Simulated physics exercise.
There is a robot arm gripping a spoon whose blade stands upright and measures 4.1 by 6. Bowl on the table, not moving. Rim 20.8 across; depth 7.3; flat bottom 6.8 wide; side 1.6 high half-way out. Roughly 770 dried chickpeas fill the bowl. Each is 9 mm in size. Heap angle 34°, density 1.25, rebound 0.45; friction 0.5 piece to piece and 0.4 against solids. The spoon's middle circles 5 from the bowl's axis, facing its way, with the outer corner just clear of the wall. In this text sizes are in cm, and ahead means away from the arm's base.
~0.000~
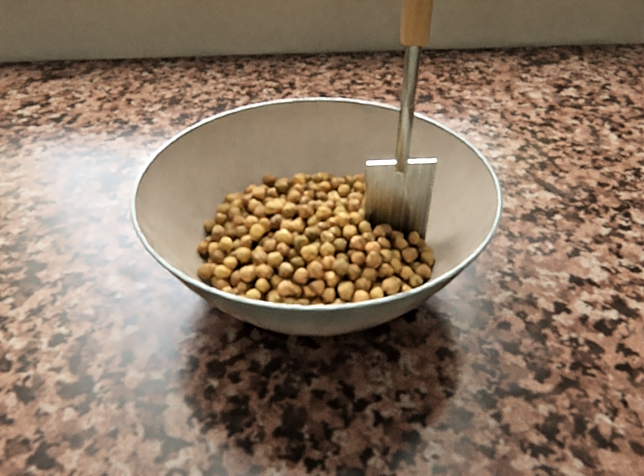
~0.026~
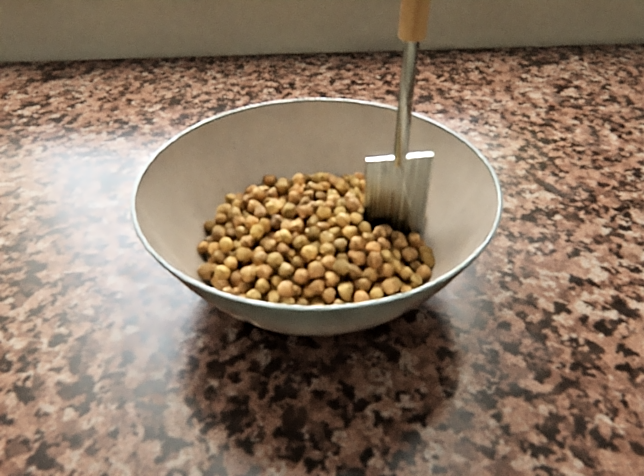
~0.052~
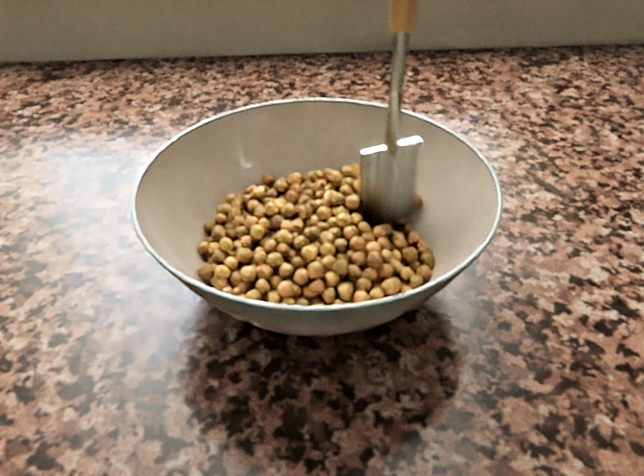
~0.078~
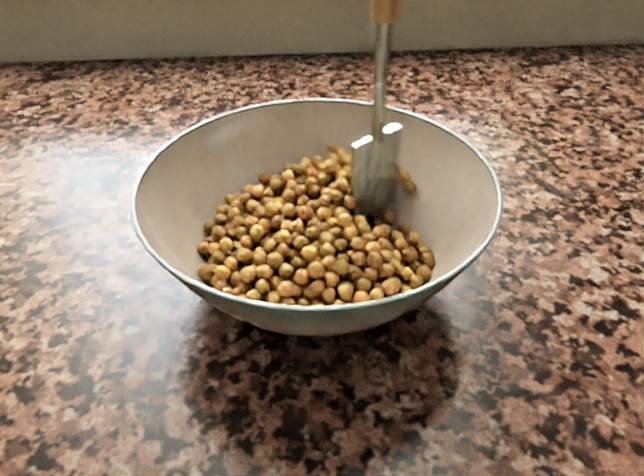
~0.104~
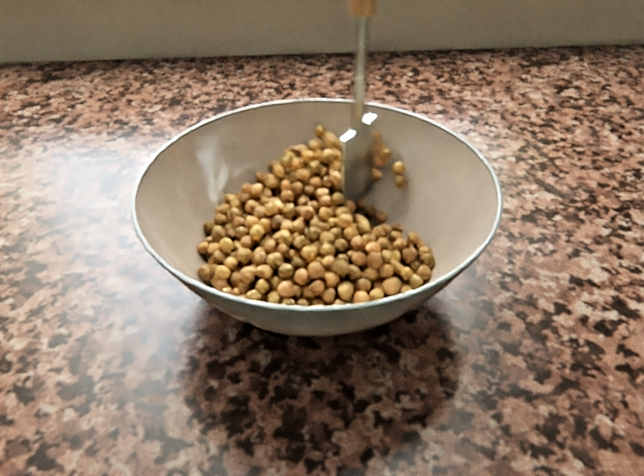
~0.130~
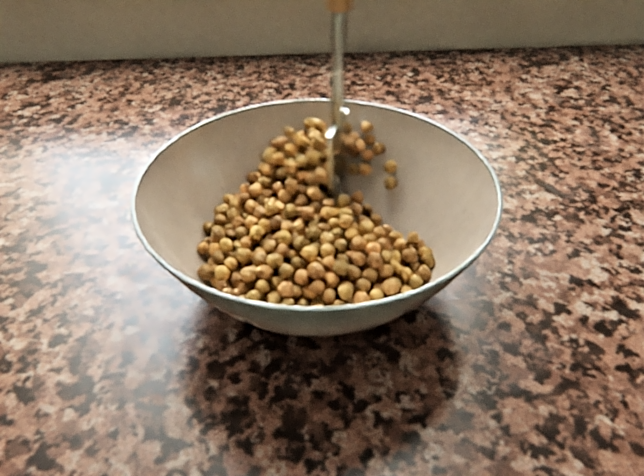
A metal spatula-like tool with a wooden handle sweeping leftward through dried chickpeas, pushing some up the back of a still bowl.
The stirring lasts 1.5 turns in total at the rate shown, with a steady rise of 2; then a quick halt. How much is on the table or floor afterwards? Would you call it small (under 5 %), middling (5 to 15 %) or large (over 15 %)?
I would call it small.
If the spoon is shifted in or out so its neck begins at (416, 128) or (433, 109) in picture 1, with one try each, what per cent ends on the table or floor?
Roughly 0 % and 0 %.
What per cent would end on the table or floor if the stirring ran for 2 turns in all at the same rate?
Estimate: About 5 percent.
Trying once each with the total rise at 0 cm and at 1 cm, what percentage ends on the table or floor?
About 5 and 5 per cent.
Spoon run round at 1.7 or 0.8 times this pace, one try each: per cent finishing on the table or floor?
Estimates in order: Near 15 % and near 0 %.
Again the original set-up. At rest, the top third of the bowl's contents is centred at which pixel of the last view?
Close to (327, 238).
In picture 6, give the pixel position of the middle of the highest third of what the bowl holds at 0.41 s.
Near (308, 273).
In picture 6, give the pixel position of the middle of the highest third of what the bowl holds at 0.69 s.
I'd put it close to (332, 231).
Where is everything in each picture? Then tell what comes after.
The first frame shows spoon neck at (404, 139), 0° round; upper third of the load around (318, 230), from x 205 to 425, top at y 180; 772 in the bowl.
The second frame shows spoon neck at (402, 134), 6° round; upper third of the load around (320, 229), from x 205 to 425, top at y 180.
The third frame shows spoon neck at (394, 123), 21° round; upper third of the load around (320, 222), from x 205 to 425, top at y 170.
The fourth frame shows spoon neck at (379, 113), 38° round; upper third of the load around (322, 213), from x 205 to 425, top at y 150.
The fifth frame shows spoon neck at (359, 105), 54° round; upper third of the load around (317, 209), from x 205 to 425, top at y 130.
The sixth frame shows spoon neck at (338, 100), 71° round; upper third of the load around (308, 205), from x 205 to 425, top at y 125; 772 in the bowl.
After 0.41 s, 254° round, highest piece 8 above the table; 762 in the bowl, 6 on the table or floor, 4 in flight or on the tool.
After 0.69 s, 76° round, highest piece 7 above the table; 755 in the bowl, 17 on the table or floor.
After 1.03 s, 180° round, highest piece 6 above the table; 755 in the bowl, 17 on the table or floor.
After 1.73 s, 180° round, highest piece 6 above the table; 755 in the bowl, 17 on the table or floor.
At rest, 755 in the bowl, 17 on the table or floor. That is 2 % on the table or floor.
